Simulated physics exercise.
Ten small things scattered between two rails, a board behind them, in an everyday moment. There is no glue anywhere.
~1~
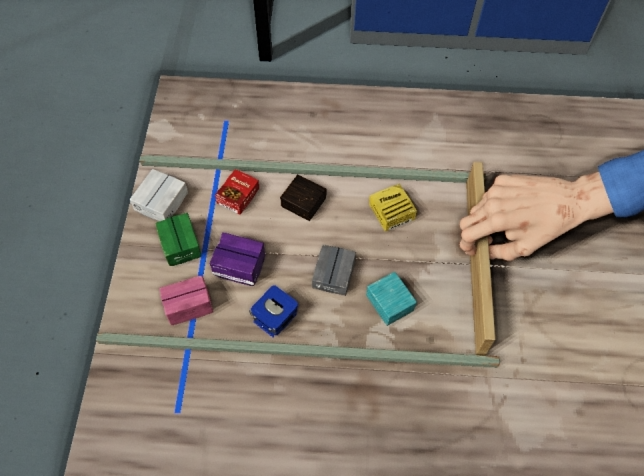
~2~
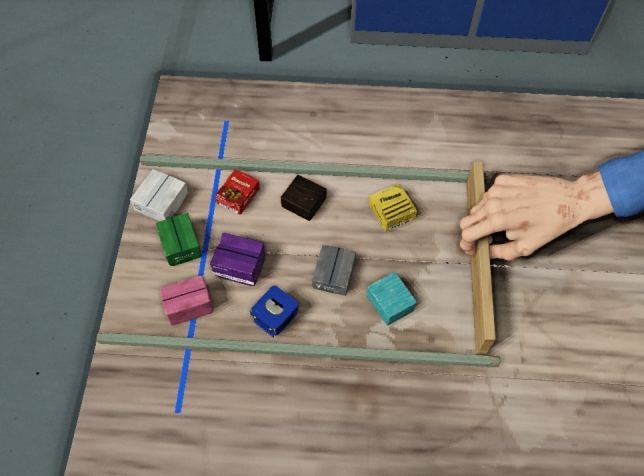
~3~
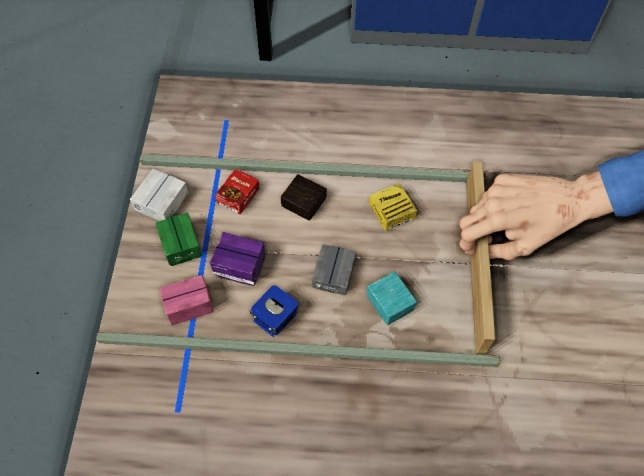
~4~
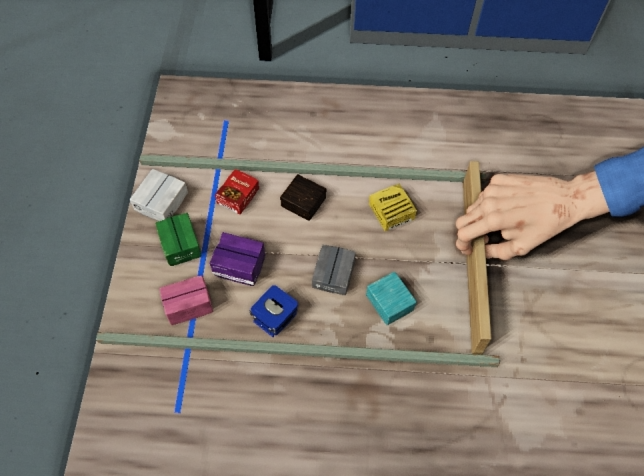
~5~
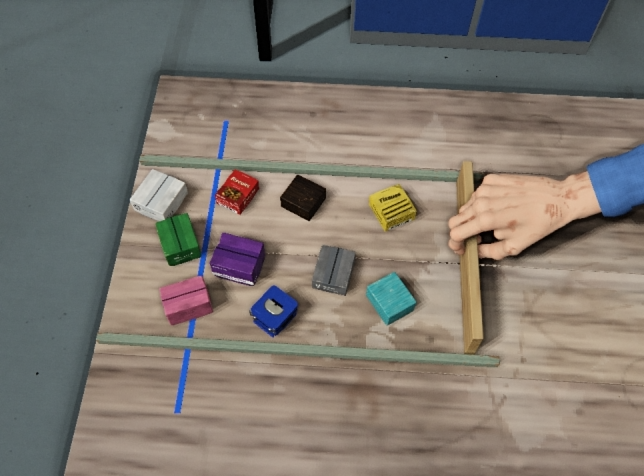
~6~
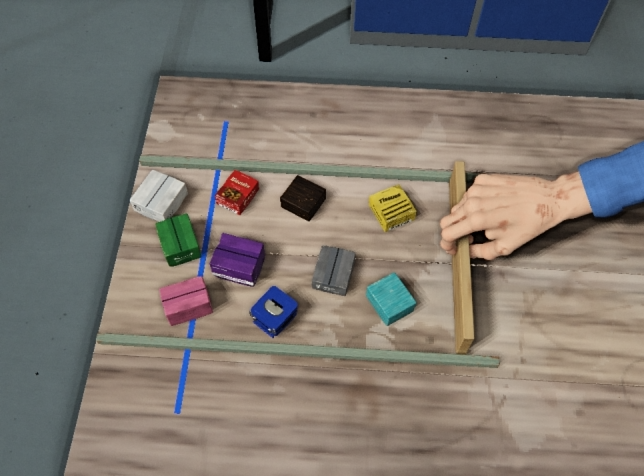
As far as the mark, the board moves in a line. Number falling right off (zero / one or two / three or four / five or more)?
One or two.
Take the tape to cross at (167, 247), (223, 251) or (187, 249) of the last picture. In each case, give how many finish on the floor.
So, one try after another, the floor gets 6, then 1, then 3.
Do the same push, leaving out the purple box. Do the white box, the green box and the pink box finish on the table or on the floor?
In that case the white box goes off the edge, the green box stays where it is, the pink box stays where it is.
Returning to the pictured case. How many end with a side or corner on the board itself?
Number in contact with it: 4.
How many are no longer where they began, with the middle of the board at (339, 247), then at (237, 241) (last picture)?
Tally: 4; 10.
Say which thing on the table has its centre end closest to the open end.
Looks like the red box to me.
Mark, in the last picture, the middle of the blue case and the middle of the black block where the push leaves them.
The blue case stops around (174, 318); the black block around (161, 196).
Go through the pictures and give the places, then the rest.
The first frame shows white box (160, 196); green box (179, 240); pink box (187, 301); board (479, 254); tape (205, 249).
The second frame shows green box (179, 240); red box (238, 192).
The third frame shows pink box (187, 300); yellow box (393, 207).
The fourth frame shows white box (160, 196); turquoise block (391, 298).
The fifth frame shows green box (179, 240); blue case (275, 312).
The sixth frame shows white box (160, 197); green box (178, 240); pink box (186, 301); board (460, 254); tape (205, 250).
Early on, none off yet; white box at rest near (160, 197); green box at rest near (178, 240); pink box at rest near (186, 301).
Finally, the number that fall off is one or two; lost, green box and white box.
